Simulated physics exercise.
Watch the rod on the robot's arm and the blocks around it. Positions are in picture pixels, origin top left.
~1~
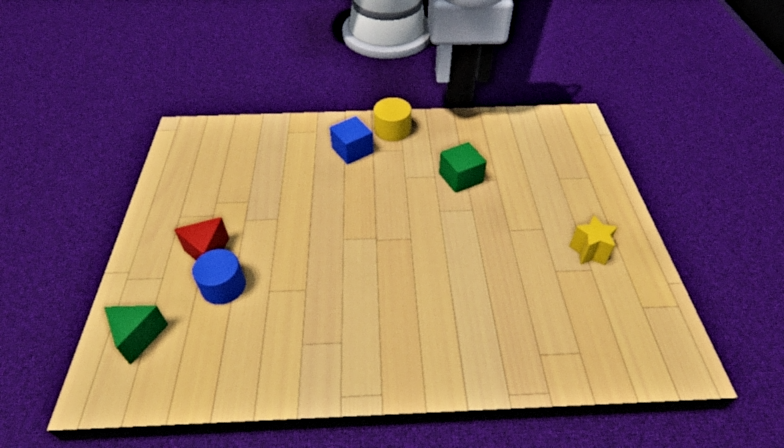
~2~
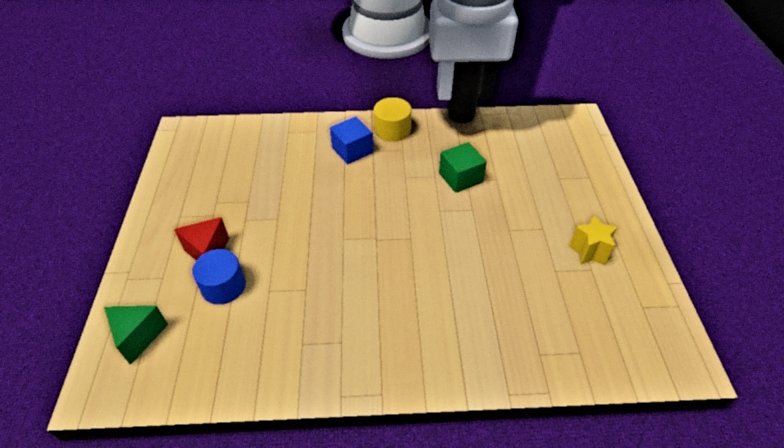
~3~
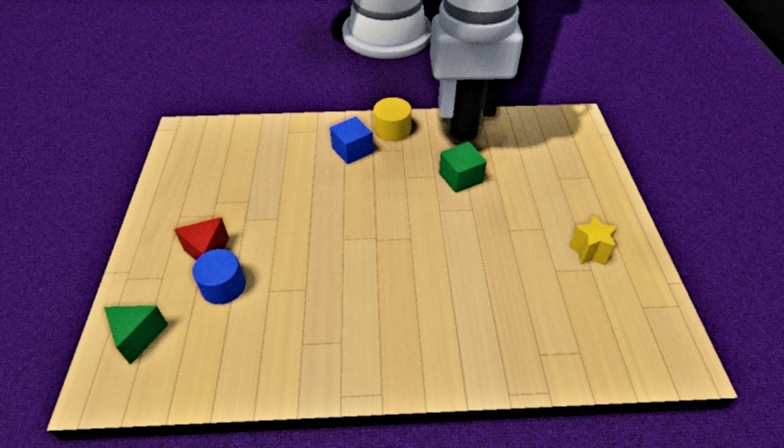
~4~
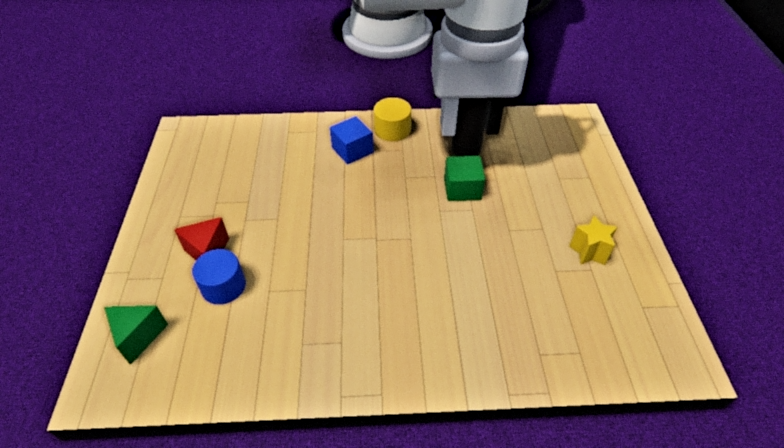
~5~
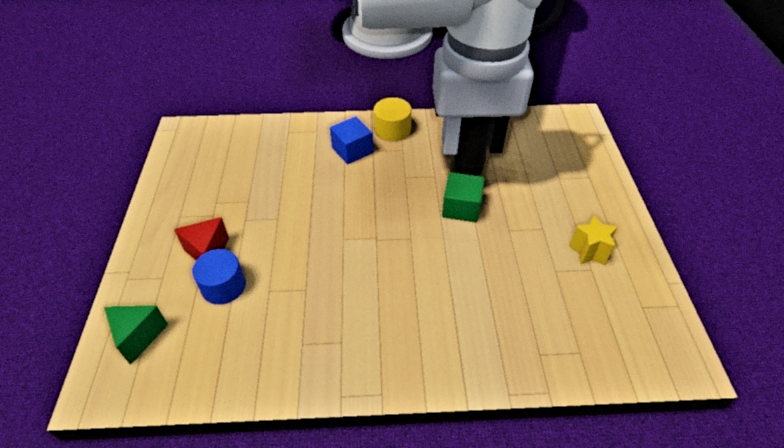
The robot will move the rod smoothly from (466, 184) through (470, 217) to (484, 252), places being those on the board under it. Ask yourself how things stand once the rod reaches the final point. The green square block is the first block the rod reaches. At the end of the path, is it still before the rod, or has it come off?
That block drops off.
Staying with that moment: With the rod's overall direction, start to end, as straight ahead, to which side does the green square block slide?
Toward the right.
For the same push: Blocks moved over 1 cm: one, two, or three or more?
Blocks displaced: 1.
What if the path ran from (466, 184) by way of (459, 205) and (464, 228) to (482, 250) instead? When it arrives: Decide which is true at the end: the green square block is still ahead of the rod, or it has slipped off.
I'd say the green square block has slipped off and sits beside or behind the rod.
On the path given first. One third of the way, rod at (470, 191); green square block at (462, 209).
Two thirds of the way, rod at (476, 213); green square block at (460, 232), turned 30° clockwise.
At the end, rod at (487, 237); green square block at (457, 245), turned 55° clockwise.
